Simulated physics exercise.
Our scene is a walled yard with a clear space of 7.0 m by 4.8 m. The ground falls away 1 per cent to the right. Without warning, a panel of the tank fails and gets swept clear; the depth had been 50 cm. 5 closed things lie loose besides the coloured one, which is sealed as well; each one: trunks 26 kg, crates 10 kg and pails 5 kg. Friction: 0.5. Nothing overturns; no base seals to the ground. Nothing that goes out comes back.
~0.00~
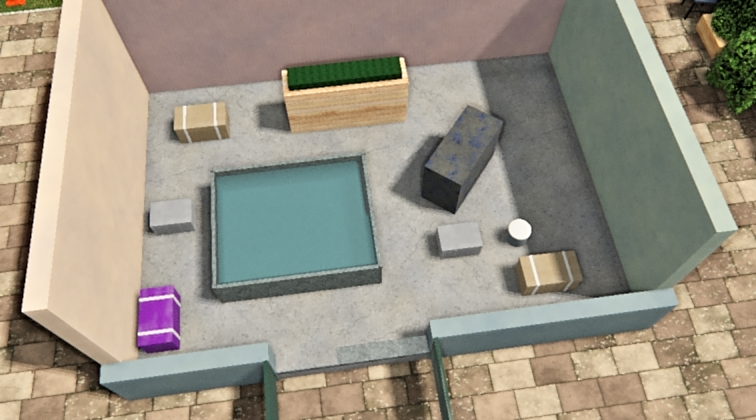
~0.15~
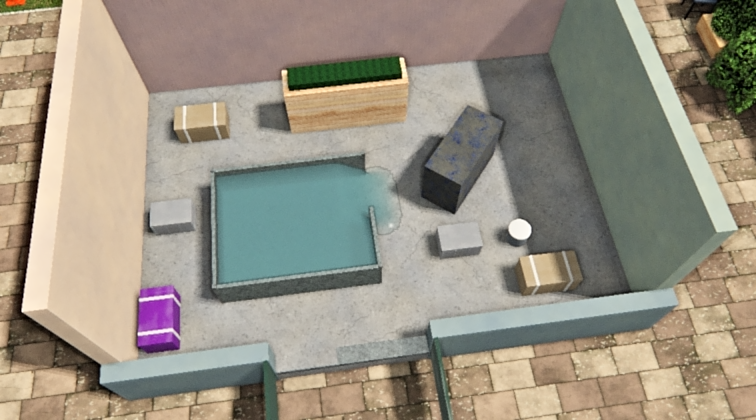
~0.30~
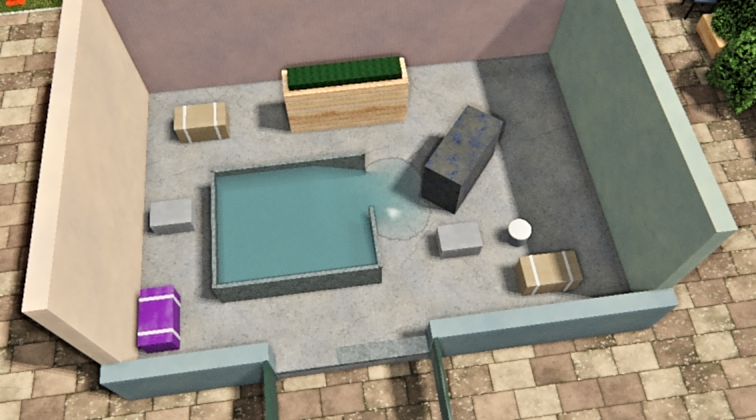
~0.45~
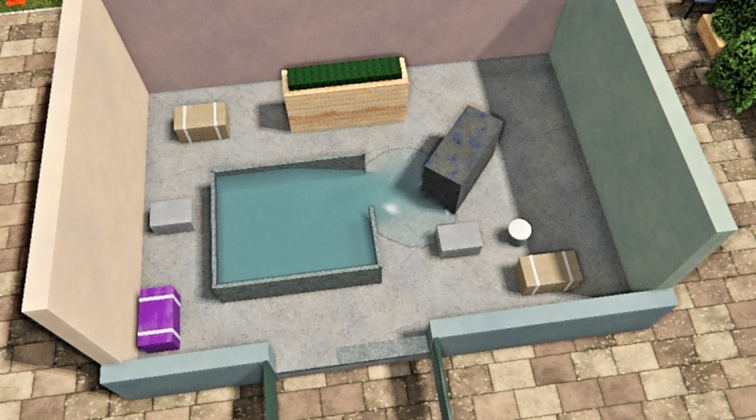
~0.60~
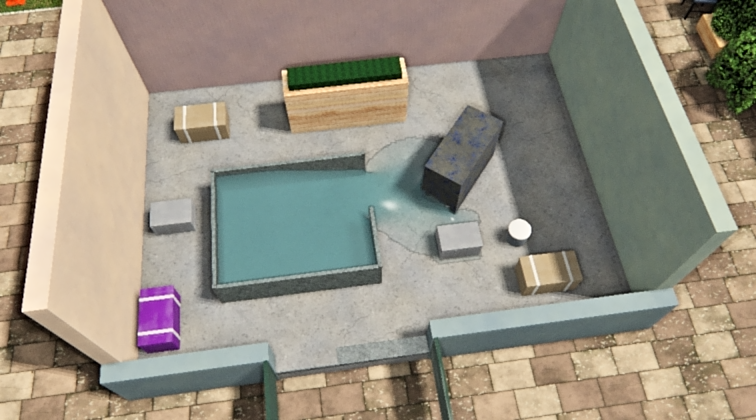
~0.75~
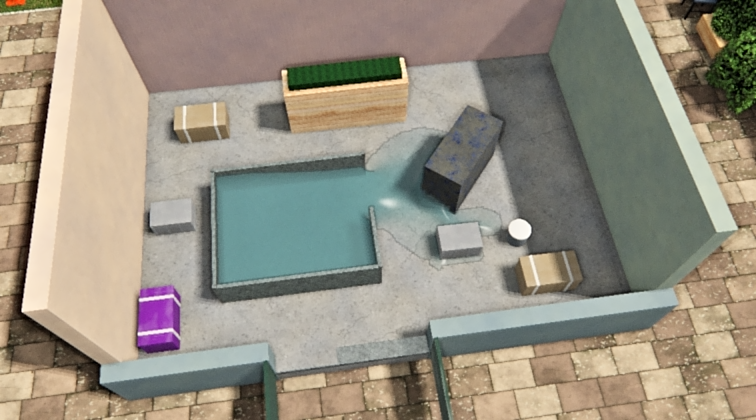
Water poured out through a gap that opened in the right side of a tank in a walled yard, spreading rightward around a dark block and a small gray box, while the purple trunk stayed still.
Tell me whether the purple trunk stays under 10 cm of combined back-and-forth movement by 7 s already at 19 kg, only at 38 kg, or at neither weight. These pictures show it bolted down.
Chances are the lesser mass is fine.
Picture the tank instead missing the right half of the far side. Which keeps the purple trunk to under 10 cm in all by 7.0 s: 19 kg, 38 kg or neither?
In that case just the heavier mass works.
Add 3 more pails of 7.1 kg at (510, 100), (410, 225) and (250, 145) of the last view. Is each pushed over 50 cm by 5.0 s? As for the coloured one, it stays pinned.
One after another they come out within the mark, beyond the mark, within the mark.
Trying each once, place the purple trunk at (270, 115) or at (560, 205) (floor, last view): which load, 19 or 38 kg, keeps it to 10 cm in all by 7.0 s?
In turn: The lighter suffices; both fail.
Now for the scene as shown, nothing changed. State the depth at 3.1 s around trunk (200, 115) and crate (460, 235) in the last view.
Roughly 0 and 6 cm.
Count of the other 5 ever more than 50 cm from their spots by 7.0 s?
That adds up to 3.
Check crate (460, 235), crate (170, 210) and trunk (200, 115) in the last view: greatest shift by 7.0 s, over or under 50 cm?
Result, in sequence - exceeds the limit; within the limit; within the limit.
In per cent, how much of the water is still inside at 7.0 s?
98 %.
After 1.4 s the purple trunk would be 0 cm from its start with 19 kg and 0 cm from its start with 38 kg; 0 cm of water round it then.
After 3.1 s the purple trunk would be 0 cm from its start with 19 kg and 0 cm from its start with 38 kg; 0 cm of water round it then.
After 4.9 s the purple trunk would be 0 cm from its start with 19 kg and 0 cm from its start with 38 kg; 0 cm of water round it then.
After 7.0 s the purple trunk would be 0 cm from its start with 19 kg and 0 cm from its start with 38 kg; 0 cm of water round it then.
